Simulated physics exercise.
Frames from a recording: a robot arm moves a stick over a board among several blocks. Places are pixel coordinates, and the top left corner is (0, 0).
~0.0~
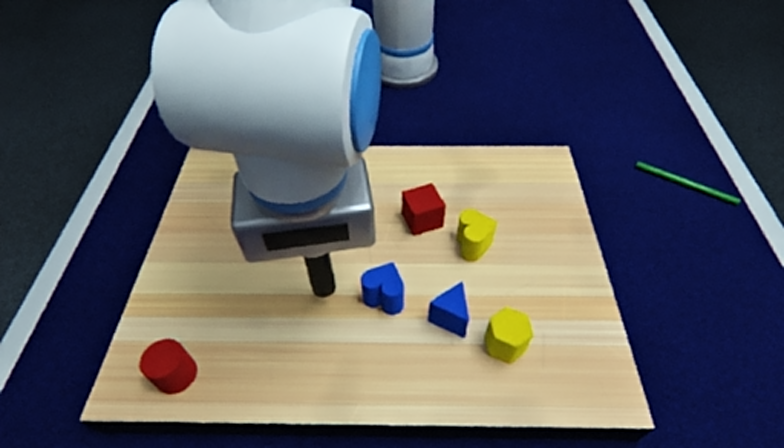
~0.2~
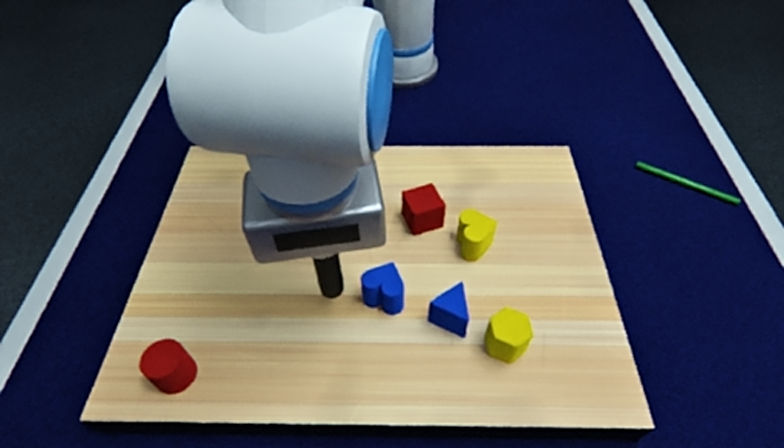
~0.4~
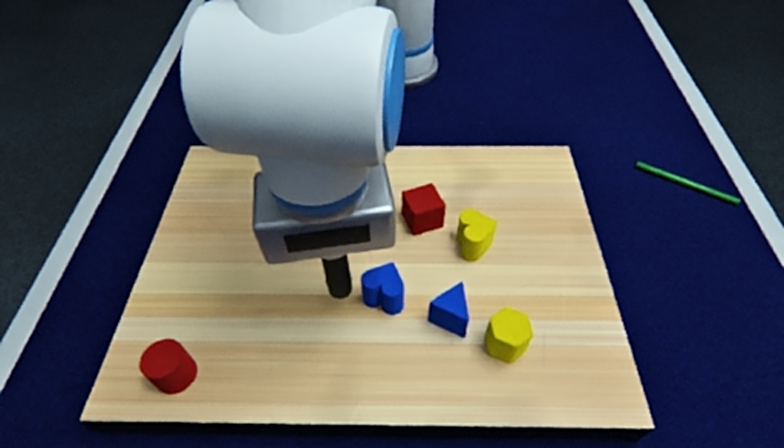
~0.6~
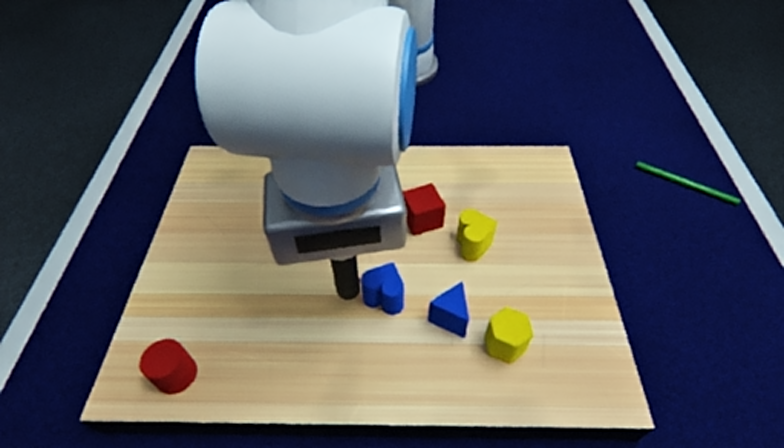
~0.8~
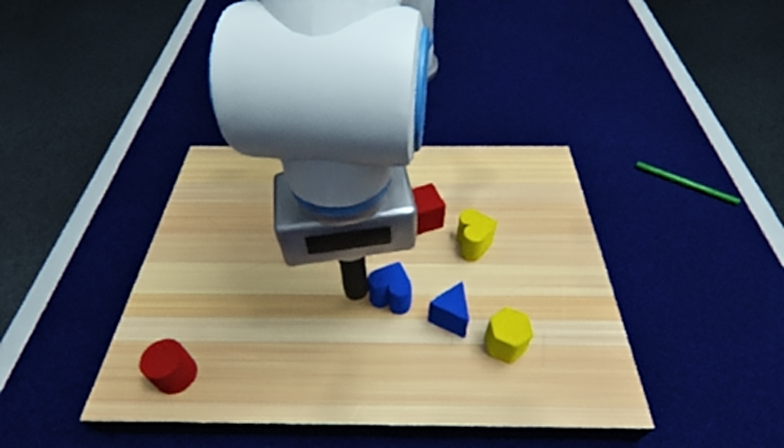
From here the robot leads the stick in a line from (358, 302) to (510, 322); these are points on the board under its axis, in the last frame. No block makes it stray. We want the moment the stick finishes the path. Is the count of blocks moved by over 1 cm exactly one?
The answer is no.
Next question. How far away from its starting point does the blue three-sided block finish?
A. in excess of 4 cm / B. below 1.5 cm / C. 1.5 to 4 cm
Choice A: In excess of 4 cm.
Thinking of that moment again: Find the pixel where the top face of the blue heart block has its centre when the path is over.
Located at (467, 266).
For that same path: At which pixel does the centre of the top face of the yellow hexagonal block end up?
In the picture, it is at (532, 338).
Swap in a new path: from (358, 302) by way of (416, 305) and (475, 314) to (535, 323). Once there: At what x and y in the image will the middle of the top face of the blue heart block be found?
Its top centre is at about (476, 265).
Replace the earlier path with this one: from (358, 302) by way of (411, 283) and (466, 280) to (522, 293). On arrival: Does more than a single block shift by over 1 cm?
I believe so.
What follows on the original path. One third of the way, stick at (409, 297); blue heart block at (439, 272), turned 35° anticlockwise.
Two thirds of the way, stick at (461, 304); blue heart block at (466, 266), turned 105° anticlockwise; blue three-sided block at (484, 314), turned 15° clockwise; yellow hexagonal block at (519, 328).
At the end, stick at (514, 312); blue heart block at (467, 266), turned 110° anticlockwise; blue three-sided block at (497, 326), turned 40° clockwise; yellow heart block unmoved; yellow hexagonal block at (532, 338), turned 25° anticlockwise.
